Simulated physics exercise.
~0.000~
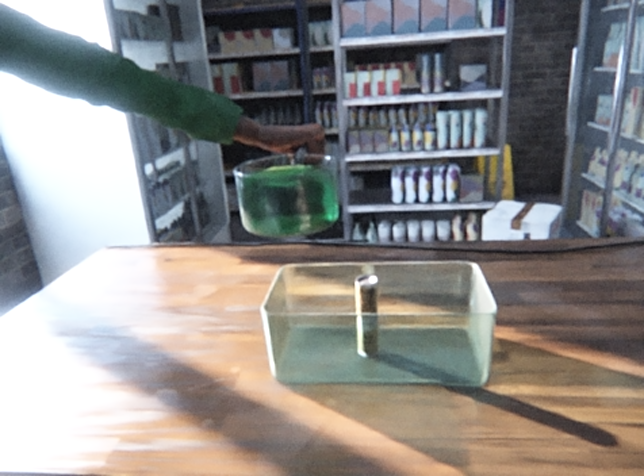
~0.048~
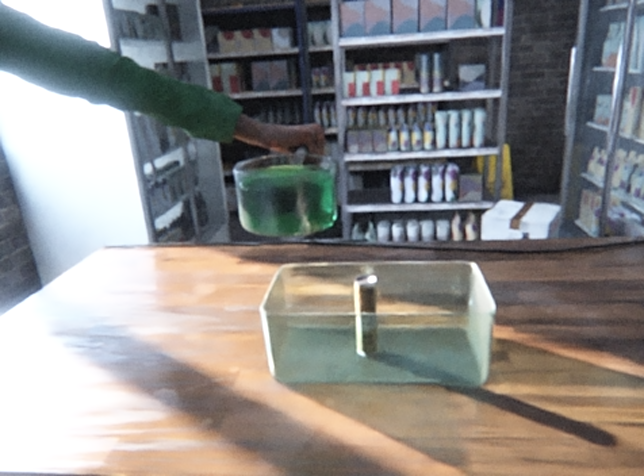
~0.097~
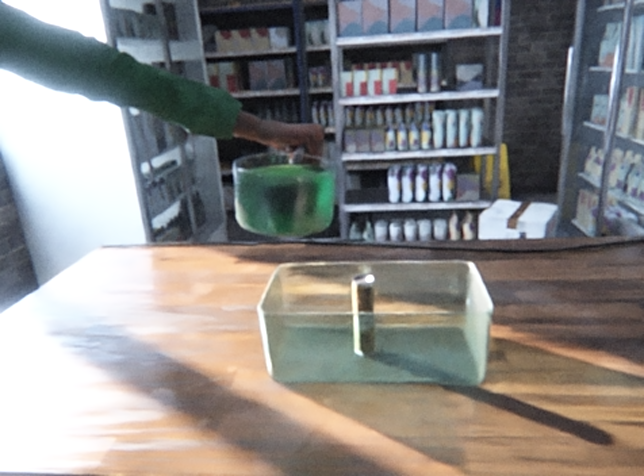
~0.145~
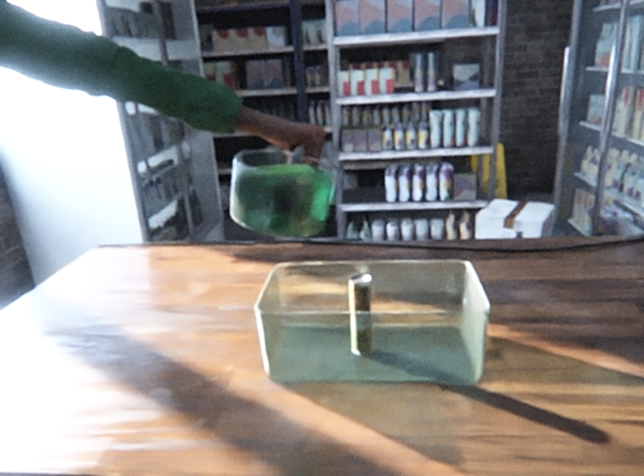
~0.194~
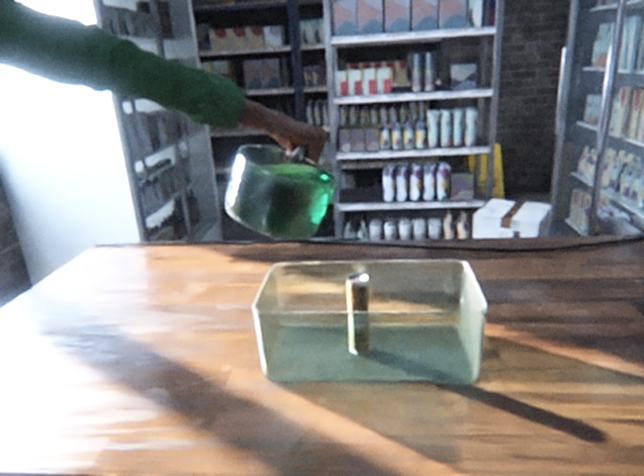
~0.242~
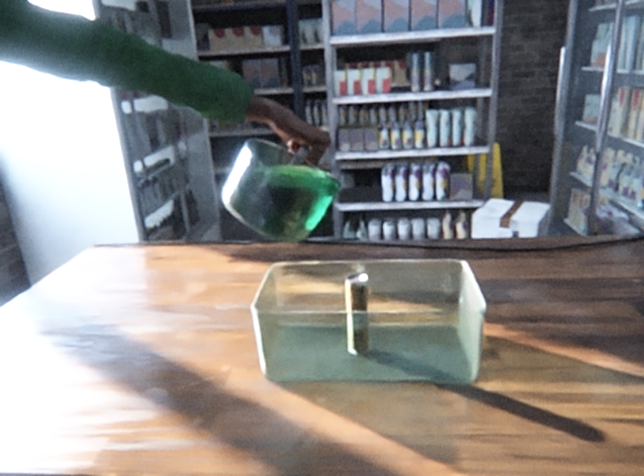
A hand at the end of a green-sleeved arm reaches in from the left over a wooden table in a shop-like room, seen from the front with stocked shelves behind. It holds a clear pot of green liquid above and left of a transparent oblong basin, where a small tin stands upright. The pot rolls steadily rightwards, slowly then faster, as the view drifts very slightly.
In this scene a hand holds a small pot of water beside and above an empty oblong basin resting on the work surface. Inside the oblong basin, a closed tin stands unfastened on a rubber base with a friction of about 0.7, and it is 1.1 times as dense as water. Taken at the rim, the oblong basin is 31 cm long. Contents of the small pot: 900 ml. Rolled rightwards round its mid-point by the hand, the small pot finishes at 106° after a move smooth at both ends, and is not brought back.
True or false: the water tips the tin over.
True.
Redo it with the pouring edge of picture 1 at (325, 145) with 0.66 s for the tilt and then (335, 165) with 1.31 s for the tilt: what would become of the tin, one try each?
The tin stays vertical the first time and stays vertical the second time.
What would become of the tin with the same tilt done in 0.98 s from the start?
Result: Tin upright.
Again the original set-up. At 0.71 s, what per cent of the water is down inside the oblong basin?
That comes to about 86 percent.
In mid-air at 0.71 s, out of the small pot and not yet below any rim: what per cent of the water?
Estimate: About 8 in a hundred.
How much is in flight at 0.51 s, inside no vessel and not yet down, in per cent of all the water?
Estimate: Some 40 % of the total.
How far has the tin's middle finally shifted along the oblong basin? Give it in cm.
Looks like roughly 8.0 cm in total.
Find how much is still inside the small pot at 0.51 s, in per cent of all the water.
Still held: Roughly 34 % of the total.
By 0.51 s the tilt is 96° and 34 per cent is still to pour; the tin stands where it began.
By 0.71 s the tilt is 106° and 7 per cent is still to pour; the tin stands where it began.
By 0.92 s the tilt is 106° and 1 per cent is still to pour; the tin leans 8°.
By 1.14 s the tilt is 106° and 0 per cent is still to pour; the tin leans 26°.
At rest the tin lies on its side.
